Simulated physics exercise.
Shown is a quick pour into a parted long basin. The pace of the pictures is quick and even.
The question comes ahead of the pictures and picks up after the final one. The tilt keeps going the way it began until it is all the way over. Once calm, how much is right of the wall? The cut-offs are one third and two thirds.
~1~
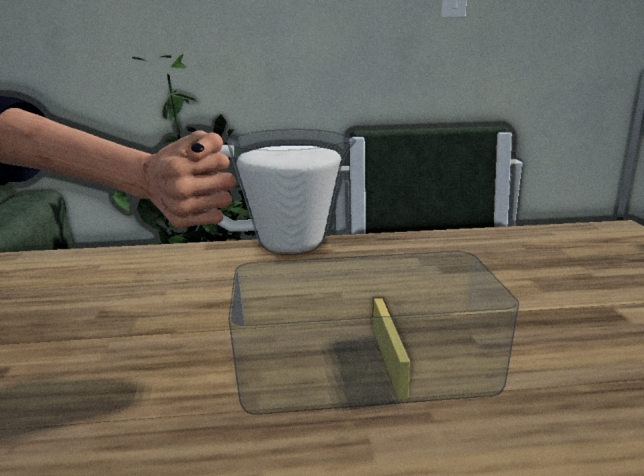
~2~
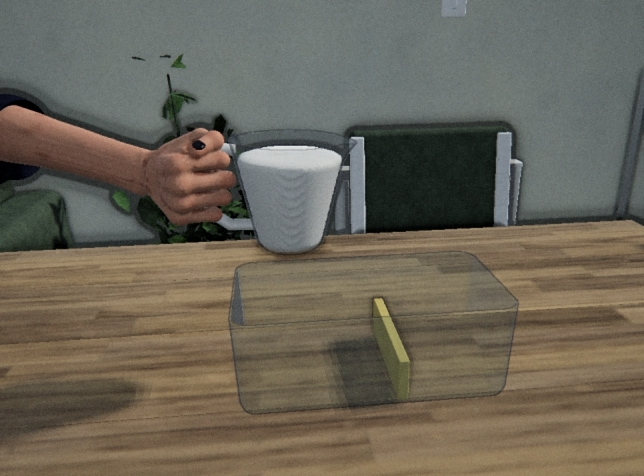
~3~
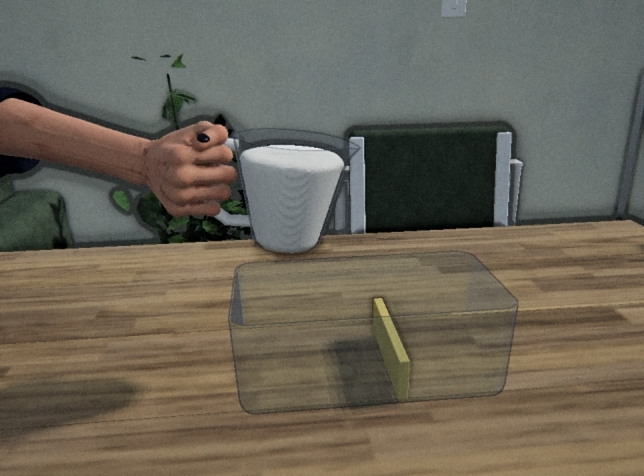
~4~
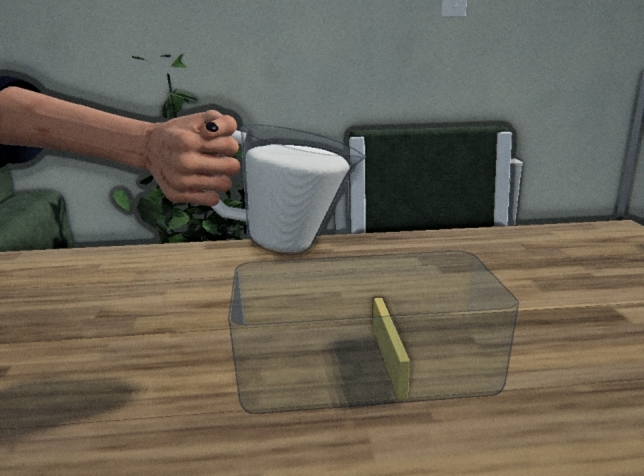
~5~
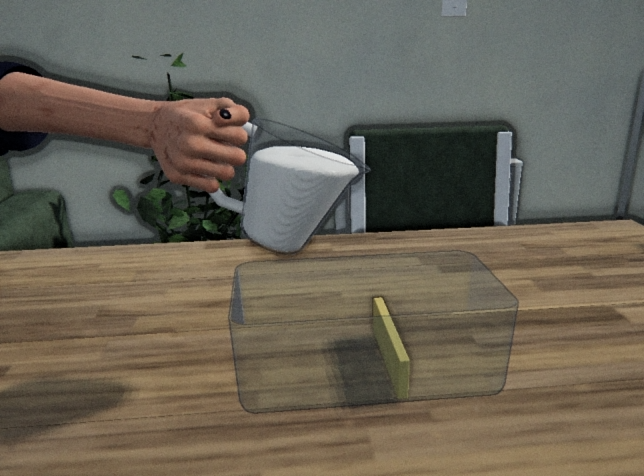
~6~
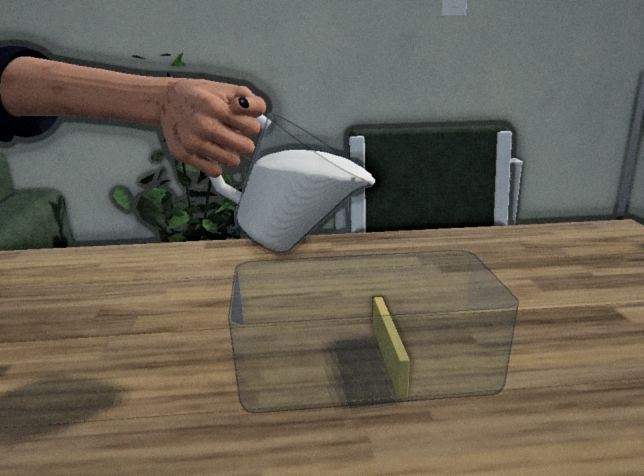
Middle band.
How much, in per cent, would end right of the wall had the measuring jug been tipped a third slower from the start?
About 65 %.
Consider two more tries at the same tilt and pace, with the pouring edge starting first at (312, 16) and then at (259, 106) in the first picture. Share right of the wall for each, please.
Close to 30 % for the first start and close to 5 % for the second.
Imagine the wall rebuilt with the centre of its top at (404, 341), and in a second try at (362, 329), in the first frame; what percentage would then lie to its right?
My guess is some 30 percent the first time and some 90 percent the second.
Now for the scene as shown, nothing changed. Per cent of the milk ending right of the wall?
I'd put it at about 45 per cent.
A moment on, the measuring jug is tipped on its side and 38 per cent is still to pour, 5 is left of the wall and 34 right of it.
Next, the measuring jug is tipped right over and 3 per cent is still to pour, 46 is left of the wall and 43 right of it.
Then the measuring jug is tipped right over and 0 per cent is still to pour, 54 is left of the wall and 43 right of it.
Later the measuring jug is tipped right over and 0 per cent is still to pour, 54 is left of the wall and 43 right of it.
In the end 54 per cent lies left of the wall, 43 right of it and 3 outside.
